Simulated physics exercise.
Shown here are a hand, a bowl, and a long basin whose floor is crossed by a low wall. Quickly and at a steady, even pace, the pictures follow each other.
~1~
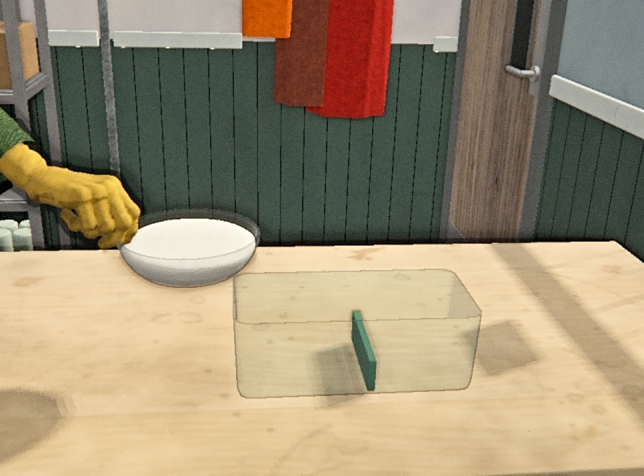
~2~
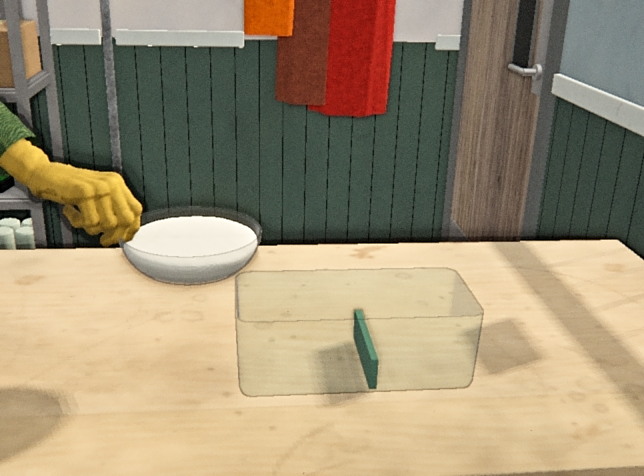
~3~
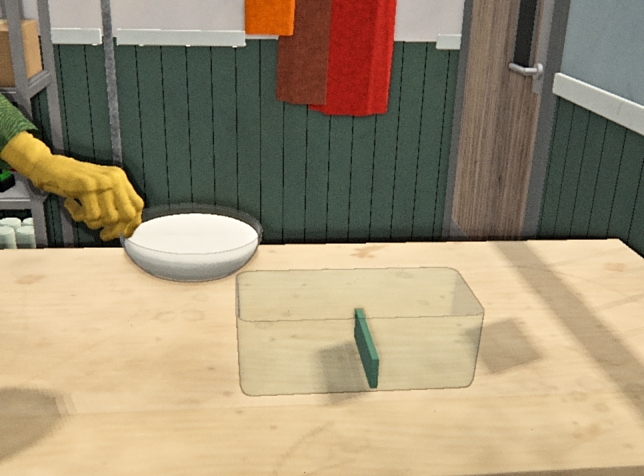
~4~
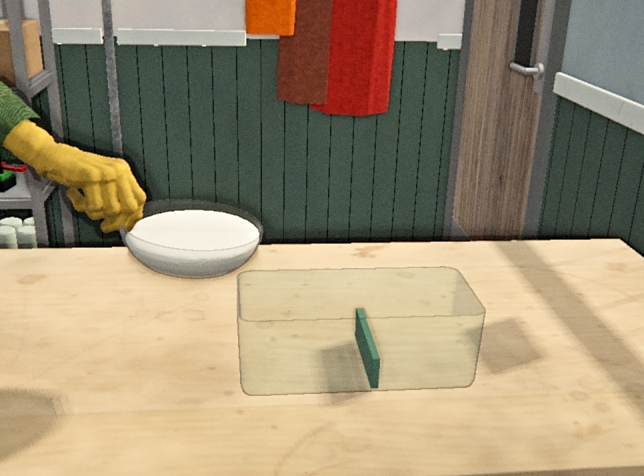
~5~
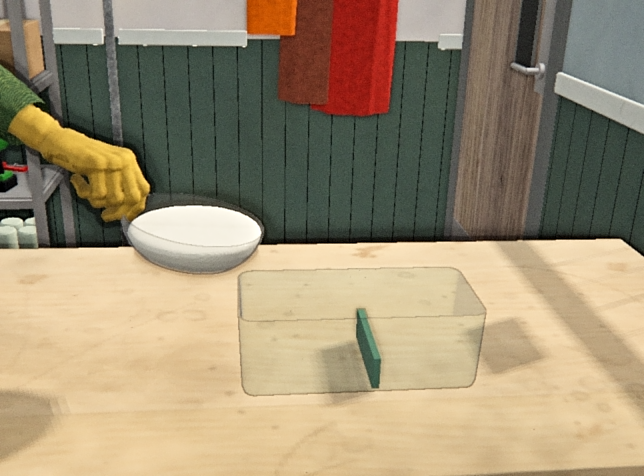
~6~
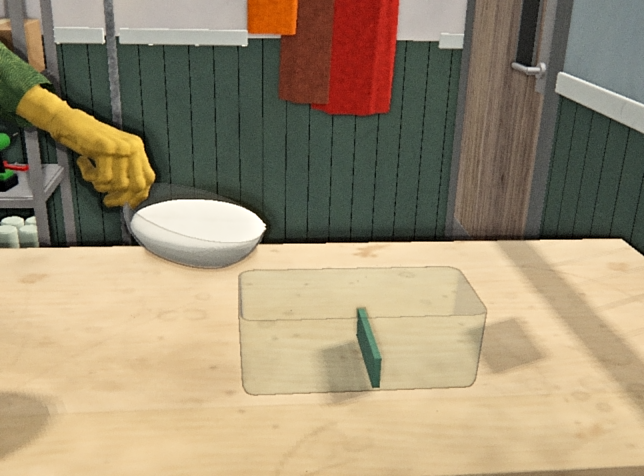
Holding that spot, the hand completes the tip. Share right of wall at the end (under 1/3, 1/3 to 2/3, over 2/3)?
Under 1/3.
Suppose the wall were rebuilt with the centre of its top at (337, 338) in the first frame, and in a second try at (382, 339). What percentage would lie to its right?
Roughly 45 per cent, and 10 per cent.
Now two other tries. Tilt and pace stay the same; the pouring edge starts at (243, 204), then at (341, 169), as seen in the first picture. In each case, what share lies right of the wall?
You'd see around 5 per cent, and then around 90 per cent.
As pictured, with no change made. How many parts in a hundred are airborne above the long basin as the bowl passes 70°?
Something close to 45 percent of it.
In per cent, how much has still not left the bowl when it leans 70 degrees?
Some 25 per cent.
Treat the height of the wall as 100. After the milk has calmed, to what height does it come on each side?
On the left roughly 60, on the right roughly 0.
A moment on, the bowl is tipped part way and 23 per cent is still to pour, 34 is left of the wall and 0 right of it.
Next, the bowl is tipped right over and 0 per cent is still to pour, 93 is left of the wall and 3 right of it.
Then the bowl is tipped right over and 0 per cent is still to pour, 93 is left of the wall and 5 right of it.
Later the bowl is tipped right over and 0 per cent is still to pour, 93 is left of the wall and 6 right of it.
In the end 93 per cent lies left of the wall, 6 right of it and 2 outside.
